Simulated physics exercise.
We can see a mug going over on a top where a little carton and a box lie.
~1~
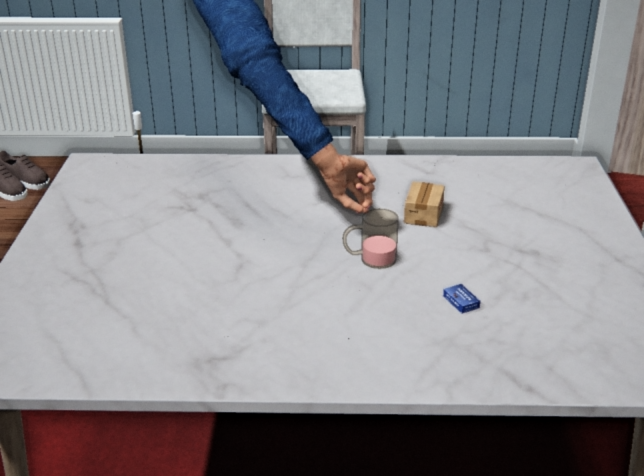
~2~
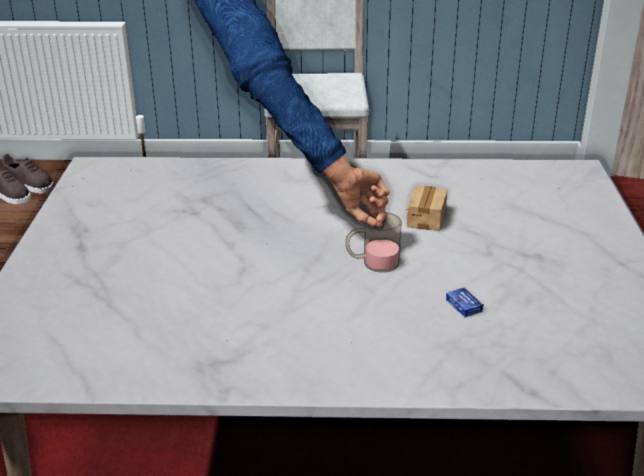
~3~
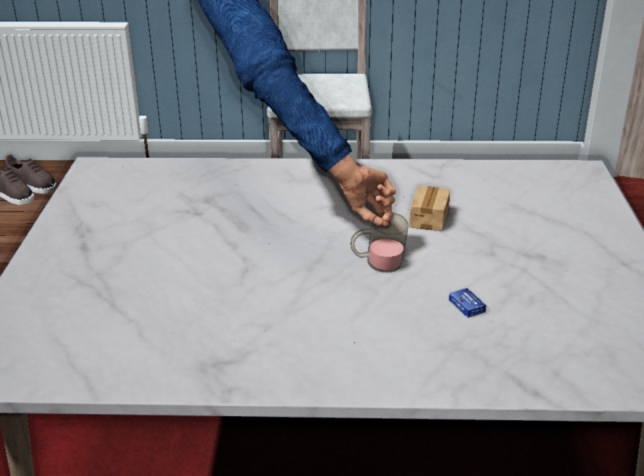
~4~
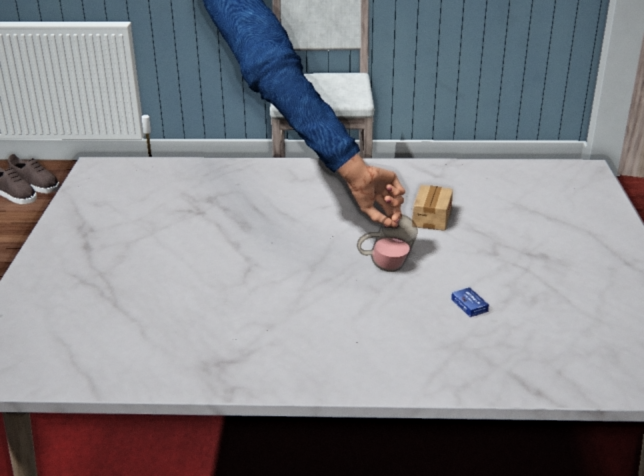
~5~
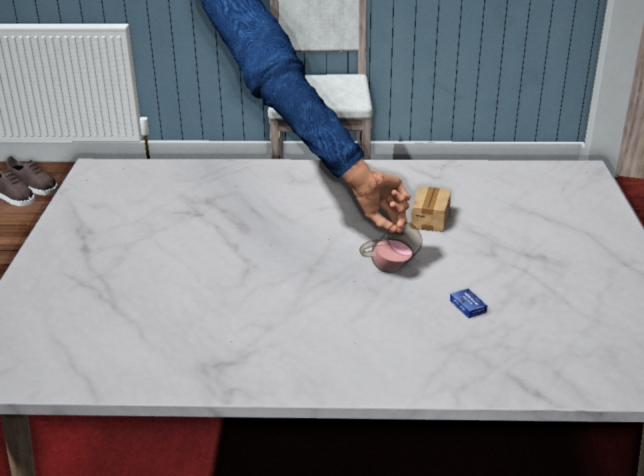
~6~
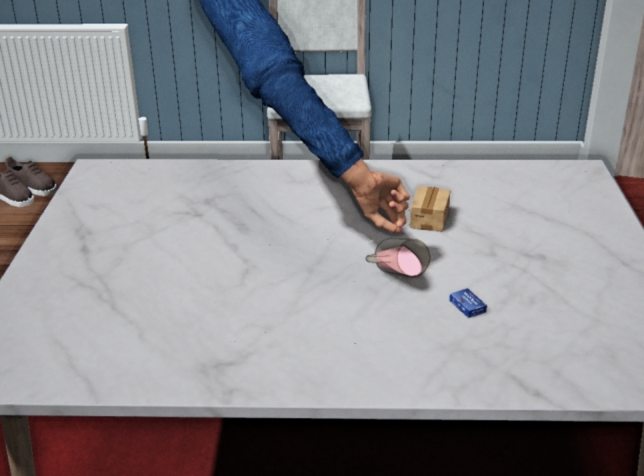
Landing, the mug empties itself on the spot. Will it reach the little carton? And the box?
Looking at the little carton first, it is caught, and the box is left dry.
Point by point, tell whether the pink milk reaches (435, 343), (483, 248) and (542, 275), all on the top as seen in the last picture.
Looks like the first is covered, the second safe and the third safe.
Shortly, the puddle covers about as much as a plate; the little carton is soaking at its edge; the box is still dry.
At the finish, the puddle covers about as much as a tray; the little carton is soaking at its edge; the box is still dry.
